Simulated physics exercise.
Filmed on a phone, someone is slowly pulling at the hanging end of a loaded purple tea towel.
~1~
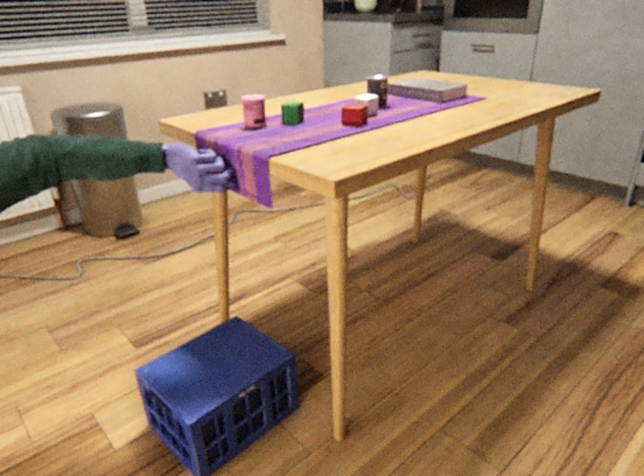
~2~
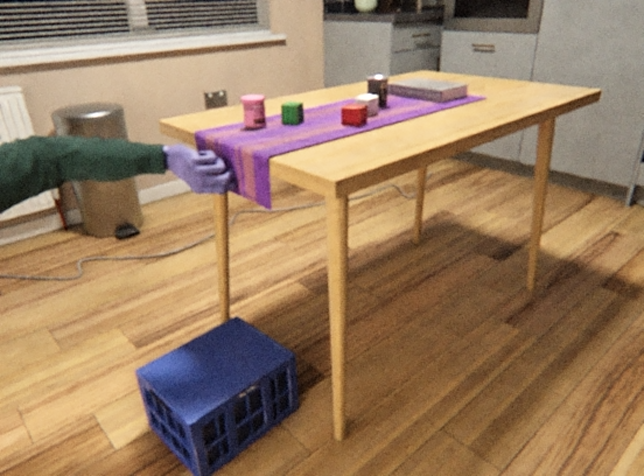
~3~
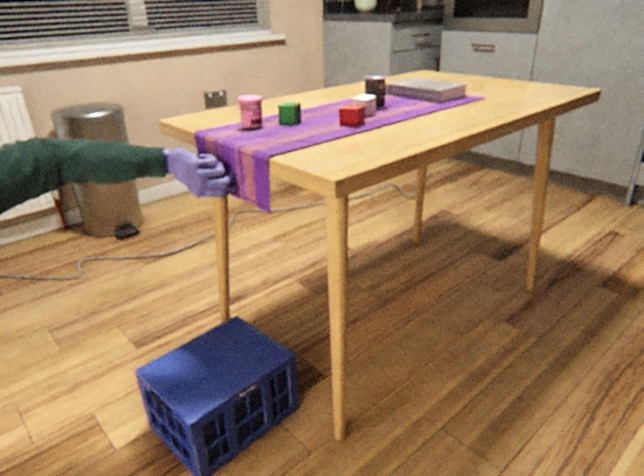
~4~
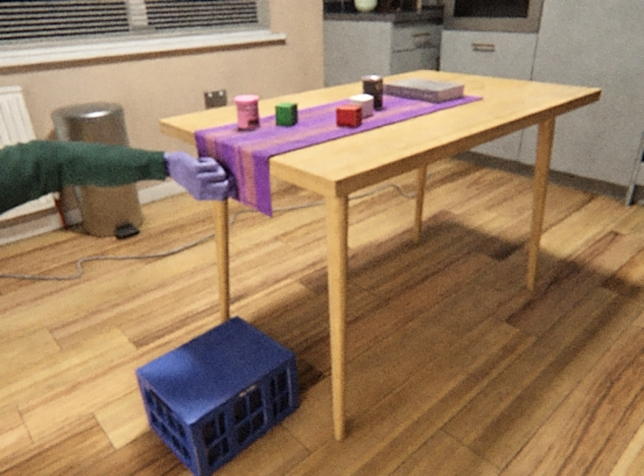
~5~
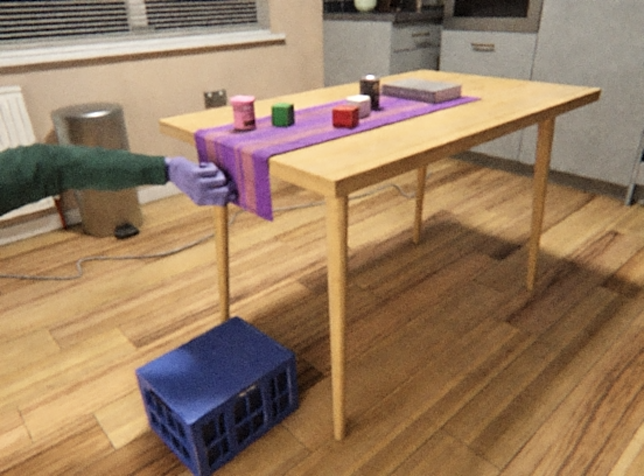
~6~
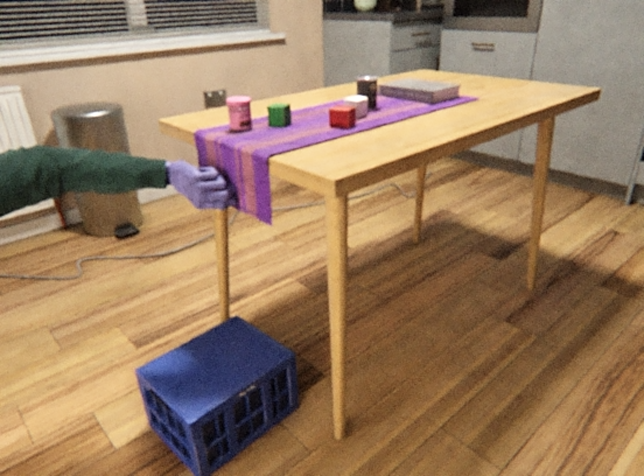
On a wooden table, a gloved hand slowly pulls a purple cloth, drawing the items left.
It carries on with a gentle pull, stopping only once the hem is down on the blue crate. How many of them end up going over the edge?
Okay, the things that come down total four by my count.
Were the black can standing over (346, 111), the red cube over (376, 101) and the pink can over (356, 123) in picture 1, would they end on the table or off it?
In the end the black can is no longer on top, the red cube is still on top, and the pink can is no longer on top.
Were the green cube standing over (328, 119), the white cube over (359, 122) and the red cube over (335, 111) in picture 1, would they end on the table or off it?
Result - green cube down, white cube down, red cube down.
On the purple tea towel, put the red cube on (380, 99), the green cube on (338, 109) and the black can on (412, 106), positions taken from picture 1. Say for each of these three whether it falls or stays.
The red cube stays put, the green cube ends up off, the black can stays put.
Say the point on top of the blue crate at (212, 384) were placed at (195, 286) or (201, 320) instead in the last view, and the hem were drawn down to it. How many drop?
1 and 2.
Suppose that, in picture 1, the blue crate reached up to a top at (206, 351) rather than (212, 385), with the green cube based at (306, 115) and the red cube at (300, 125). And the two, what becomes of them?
Observed: Green cube departs; red cube departs.
A little later, hem near (242, 299); pink can and green cube gone.
Next, hem on the crate; pink can, green cube, red cube and white cube gone.
When it is over, hem on the crate; pink can, green cube, red cube and white cube gone. The count of fallen things is four.
